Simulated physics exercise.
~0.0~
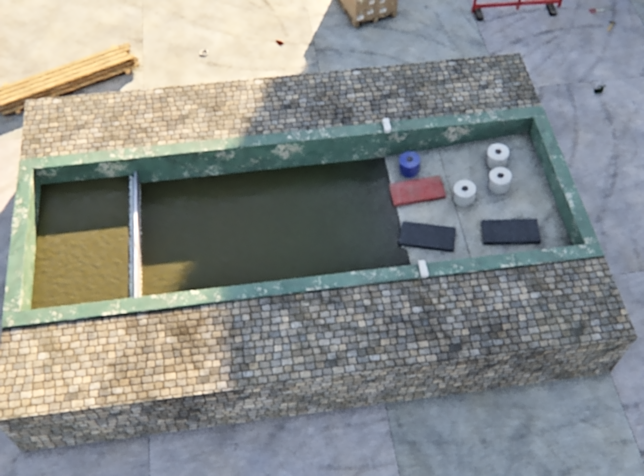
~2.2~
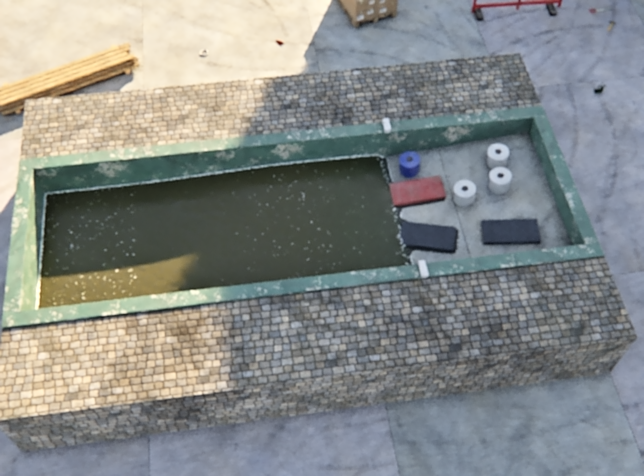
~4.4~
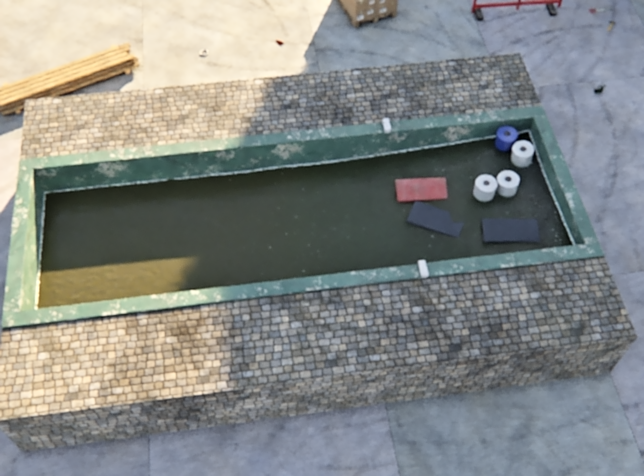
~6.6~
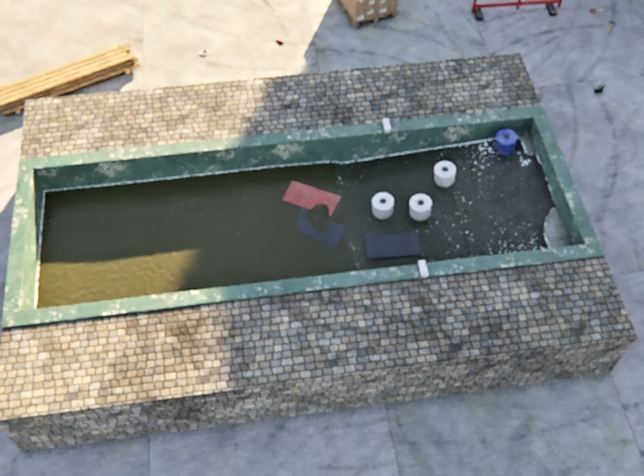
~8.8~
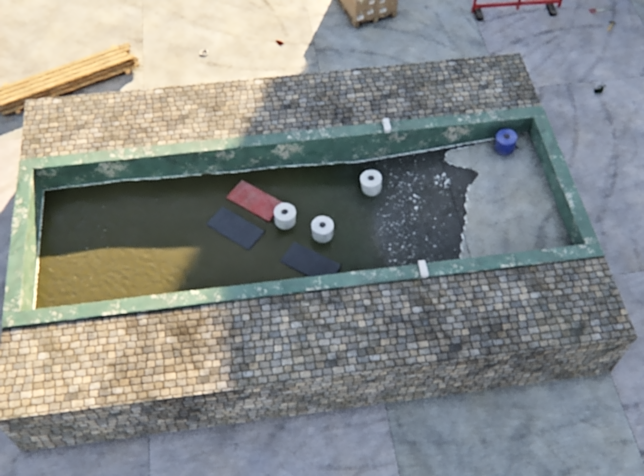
A surge of murky water swept up the ramp in a long green-walled tank, nudging the tubs and mats toward the right end, then drained back left, carrying most of them past the white marks while the blue tub stayed behind, stranded near the top.
